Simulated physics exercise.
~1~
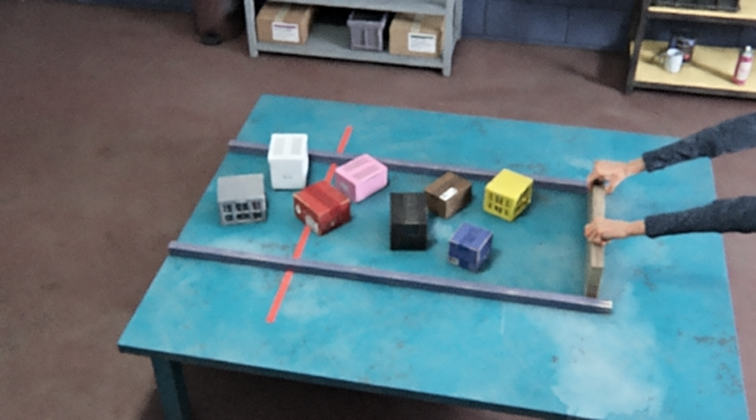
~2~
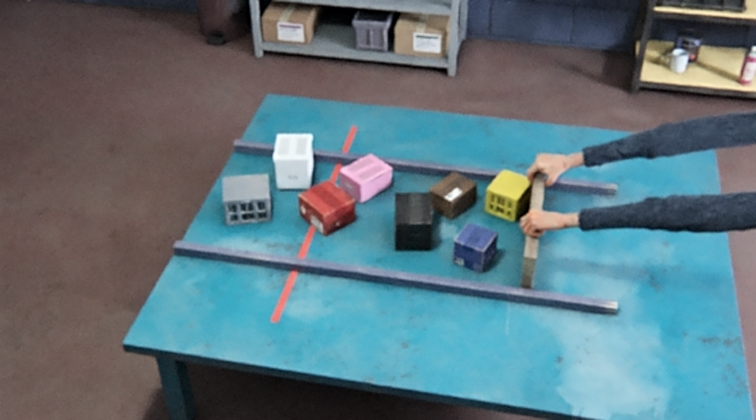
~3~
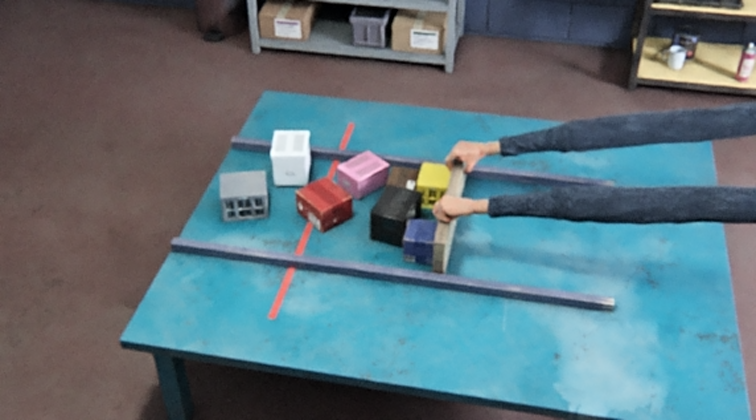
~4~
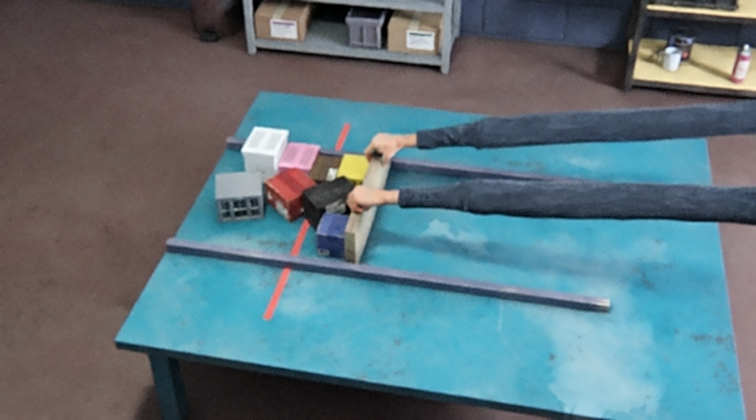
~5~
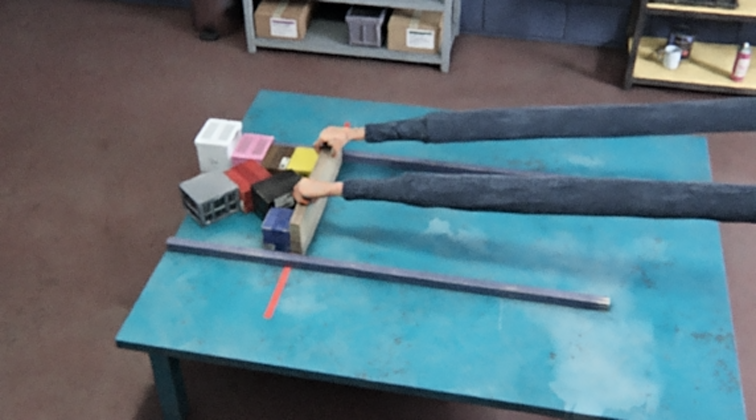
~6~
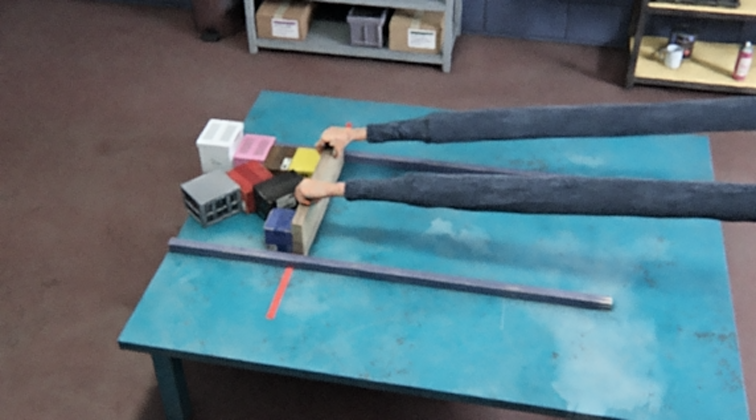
On a blue table in a workshop, two hands slide an upright plank leftward between two rails, pushing a cluster of coloured boxes and crates together toward the table's far left edge. The plank stops near the red tape, with the boxes bunched at the edge and none fallen.
